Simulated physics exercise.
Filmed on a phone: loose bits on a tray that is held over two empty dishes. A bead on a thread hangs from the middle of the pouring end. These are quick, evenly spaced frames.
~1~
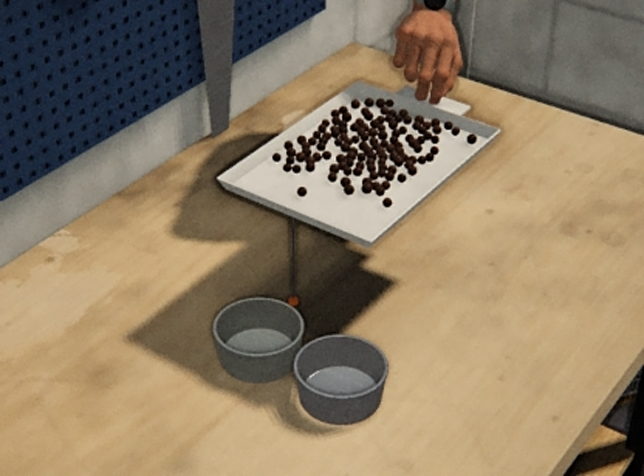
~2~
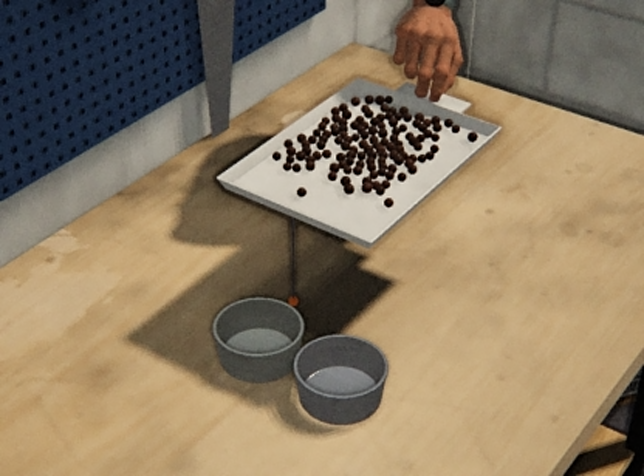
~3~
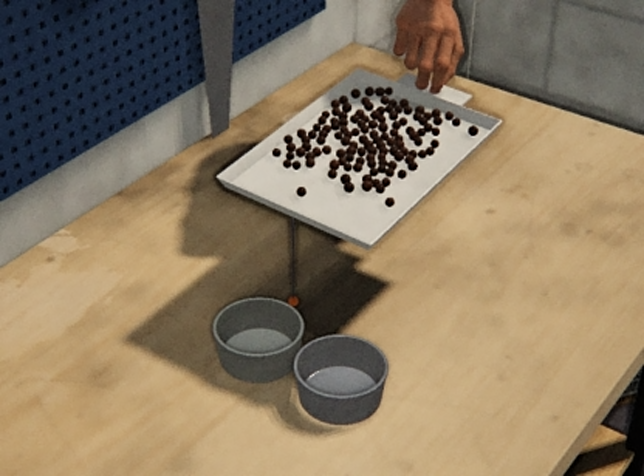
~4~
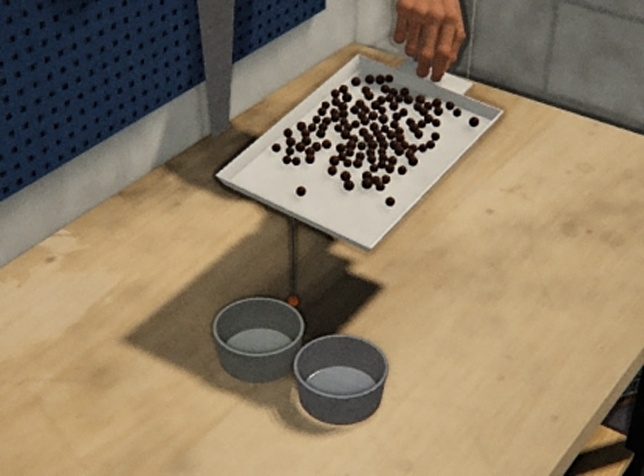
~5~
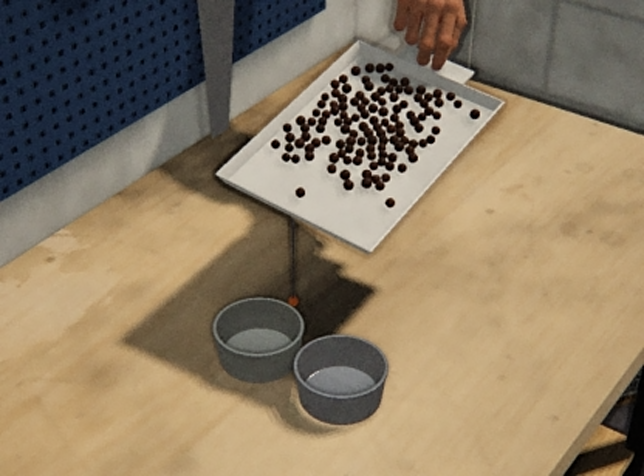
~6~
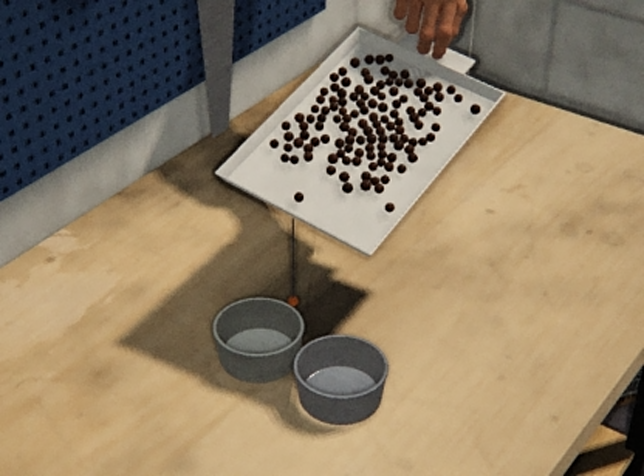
A hand slowly raises the back of a white tray of dark balls above two dishes.
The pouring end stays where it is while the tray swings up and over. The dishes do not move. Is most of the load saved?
Together they catch the larger part.
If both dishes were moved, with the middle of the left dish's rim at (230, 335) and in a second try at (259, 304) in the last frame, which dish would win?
First the right one, then the right one.
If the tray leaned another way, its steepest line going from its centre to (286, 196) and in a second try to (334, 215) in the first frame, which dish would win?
At the first place the left-hand dish, at the second the right-hand dish.
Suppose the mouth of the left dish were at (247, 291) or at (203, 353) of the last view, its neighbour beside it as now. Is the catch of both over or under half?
The first try: Under half. The second: Less than half.
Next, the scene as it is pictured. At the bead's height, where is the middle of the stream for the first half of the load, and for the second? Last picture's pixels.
The first part at (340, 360); the rest at (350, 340).
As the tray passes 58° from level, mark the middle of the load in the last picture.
Close to (344, 327).
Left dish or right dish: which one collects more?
The winner is right.
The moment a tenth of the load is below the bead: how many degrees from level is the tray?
Around 50° of tilt.
Just after the last frame, tray tipped steeply; roughly a third on the tray; roughly a third in the right dish; just a few in the left dish; about a tenth outside both; roughly a quarter in the air.
A moment on, tray tipped right over; the larger part in the right dish; just a few in the left dish; roughly a quarter outside both; just a few in the air.
Further on, tray tipped past a quarter turn; the larger part in the right dish; just a few in the left dish; roughly a quarter outside both.
When it is over, tray tipped past a quarter turn; the larger part in the right dish; just a few in the left dish; roughly a quarter outside both.
